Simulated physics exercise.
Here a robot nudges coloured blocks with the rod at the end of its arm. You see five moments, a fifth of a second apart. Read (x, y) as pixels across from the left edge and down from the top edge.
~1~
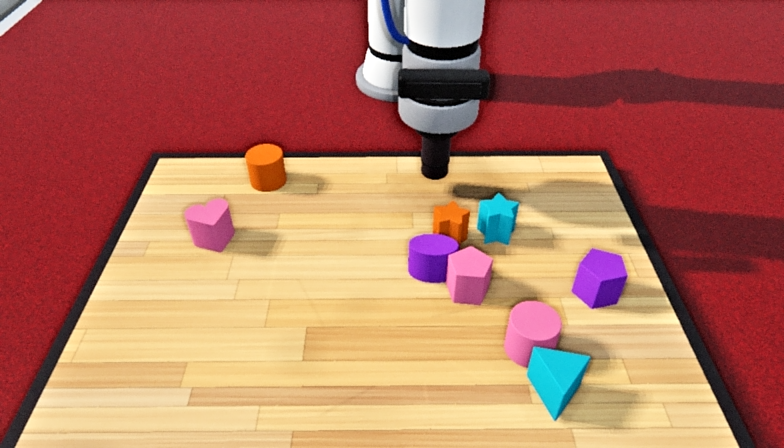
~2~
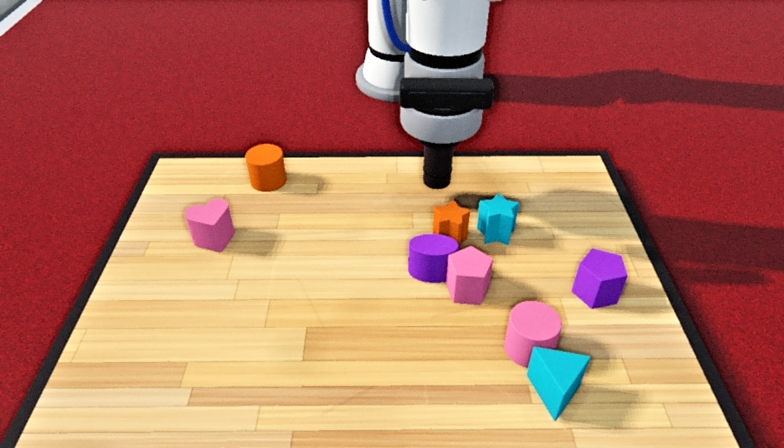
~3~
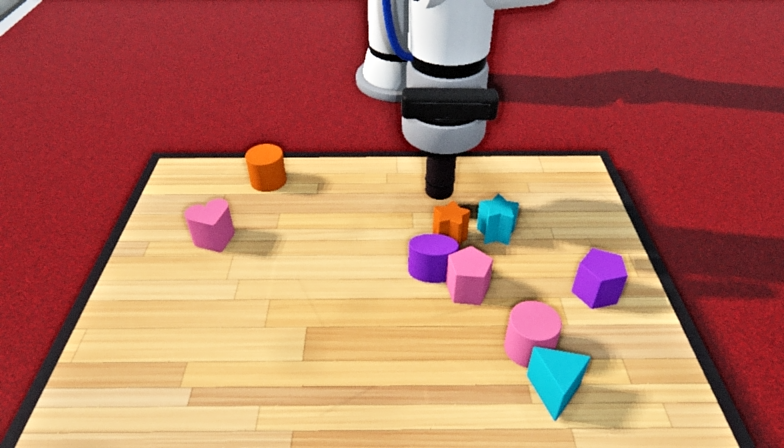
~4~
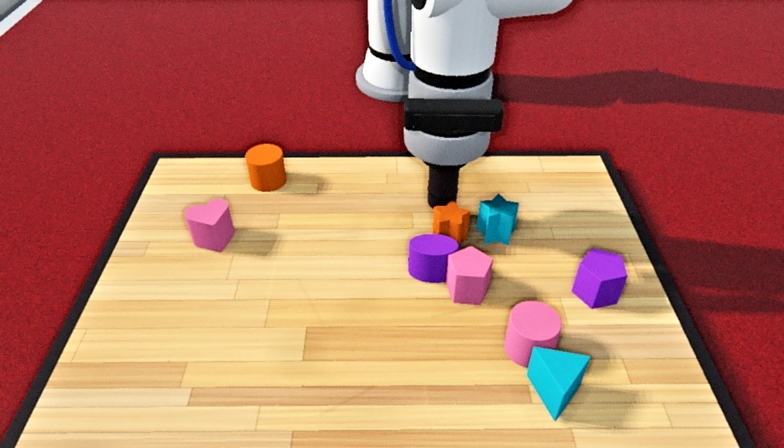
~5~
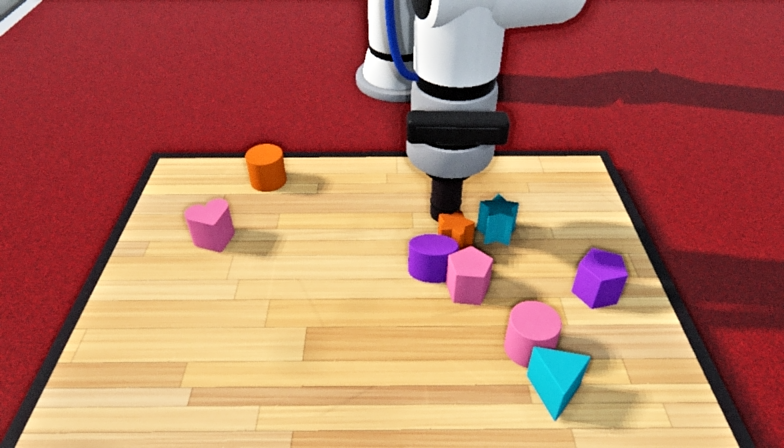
On a wooden board, a robot arm's rod moves forward and slightly nudges an orange star.
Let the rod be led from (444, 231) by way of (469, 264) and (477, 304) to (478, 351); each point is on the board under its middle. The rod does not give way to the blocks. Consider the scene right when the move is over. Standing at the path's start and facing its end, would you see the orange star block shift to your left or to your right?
Pushed left.
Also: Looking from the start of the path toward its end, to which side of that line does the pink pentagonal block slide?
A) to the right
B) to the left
Option A.
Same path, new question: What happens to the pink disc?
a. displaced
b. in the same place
Correct choice: A.
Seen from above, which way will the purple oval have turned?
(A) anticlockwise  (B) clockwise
It's B.
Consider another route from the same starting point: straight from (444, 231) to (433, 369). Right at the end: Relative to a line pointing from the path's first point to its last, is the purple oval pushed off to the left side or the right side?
It's going to go right.
On the path given first. One third of the way, rod at (471, 247); purple oval at (433, 250), turned 25° clockwise; orange star block at (480, 257); pink pentagonal block at (476, 285).
Two thirds of the way, rod at (479, 289); purple oval at (433, 250), turned 25° clockwise; orange star block at (499, 299); pink pentagonal block at (476, 326), turned 55° clockwise.
At the end, rod at (480, 335); purple oval at (433, 250), turned 25° clockwise; orange star block at (516, 340), turned 45° anticlockwise; pink pentagonal block at (469, 356), turned 100° clockwise; pink disc at (559, 337).
